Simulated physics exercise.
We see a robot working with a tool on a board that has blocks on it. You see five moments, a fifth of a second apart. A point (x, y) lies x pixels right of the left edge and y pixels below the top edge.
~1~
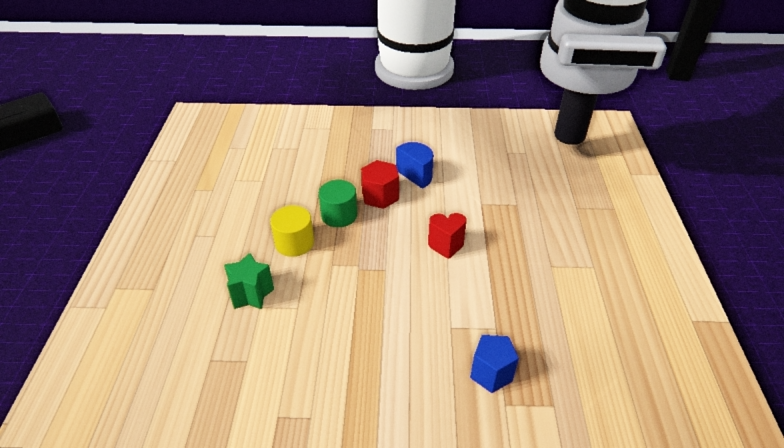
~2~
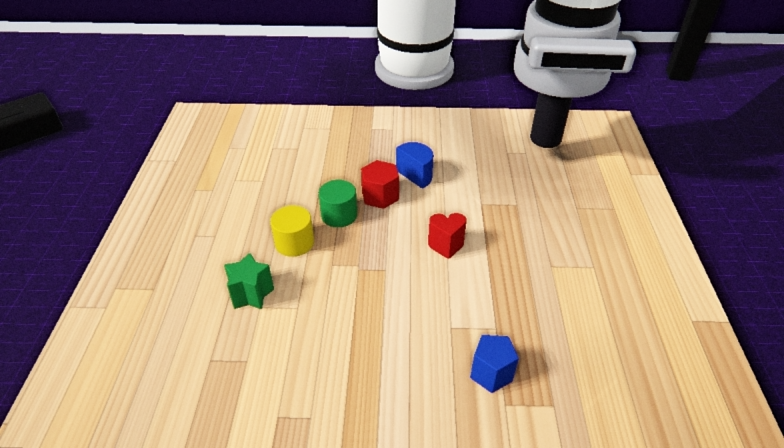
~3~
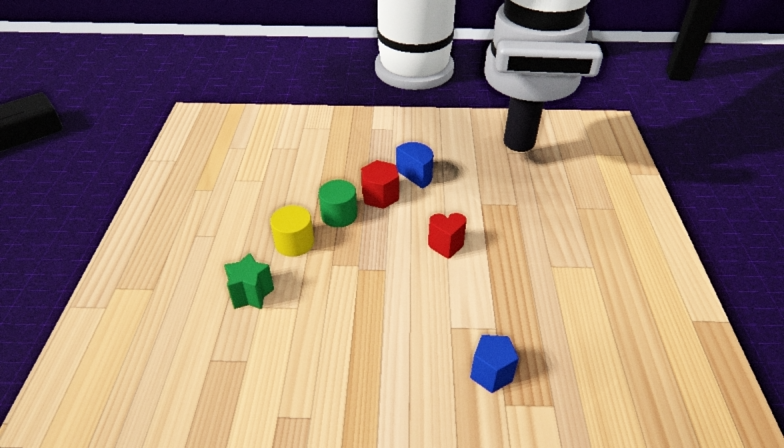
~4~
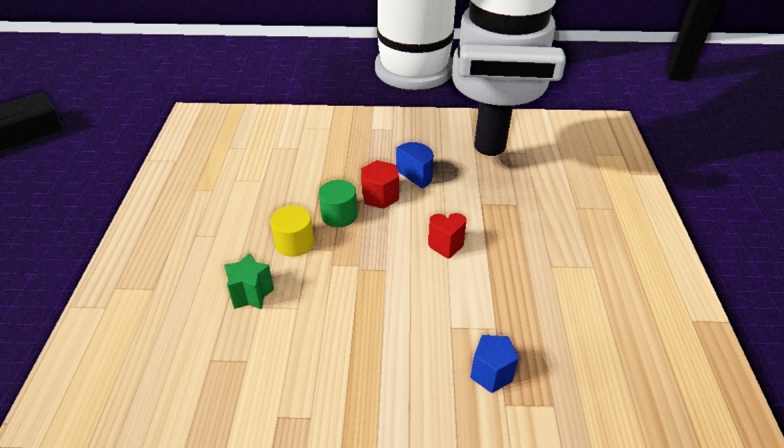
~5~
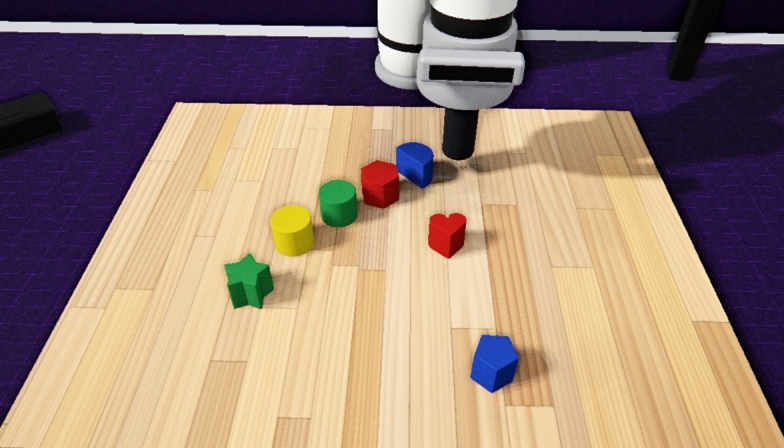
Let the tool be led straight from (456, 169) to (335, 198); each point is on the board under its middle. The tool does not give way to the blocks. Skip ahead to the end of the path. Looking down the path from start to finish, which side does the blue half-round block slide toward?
Off to the right side.
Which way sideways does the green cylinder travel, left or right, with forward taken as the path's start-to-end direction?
Left.
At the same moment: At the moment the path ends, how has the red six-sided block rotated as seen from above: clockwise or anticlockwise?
Prediction: Counterclockwise.
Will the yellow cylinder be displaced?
Going by the path, yes.
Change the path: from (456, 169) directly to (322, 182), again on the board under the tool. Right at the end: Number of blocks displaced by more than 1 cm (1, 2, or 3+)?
I'm going with three or more.
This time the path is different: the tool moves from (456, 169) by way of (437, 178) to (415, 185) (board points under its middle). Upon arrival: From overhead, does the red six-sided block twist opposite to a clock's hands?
My answer is yes.
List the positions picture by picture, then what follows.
Tool's lower end at (569, 137); yellow cylinder at (291, 218); green cylinder at (337, 191); red six-sided block at (380, 172); blue half-round block at (417, 151), in the first picture.
Tool at (545, 140); blocks still, in the second picture.
Tool at (519, 144); blocks still, in the third picture.
Tool at (490, 148); blocks still, in the fourth picture.
Tool at (458, 152); yellow cylinder at (291, 218); green cylinder at (337, 191); red six-sided block at (380, 172); blue half-round block at (417, 151), in the fifth picture.
The first path, step by step. One third of the way, tool at (417, 161); red six-sided block at (370, 176); blue half-round block at (386, 156).
Two thirds of the way, tool at (376, 170); yellow cylinder at (284, 222); green cylinder at (318, 205); red six-sided block at (347, 186), turned 65° anticlockwise; blue half-round block at (342, 160).
At the end, tool at (334, 180); yellow cylinder at (271, 230); green cylinder at (312, 222); red six-sided block at (330, 197), turned 135° anticlockwise; blue half-round block at (308, 161), turned 30° clockwise.
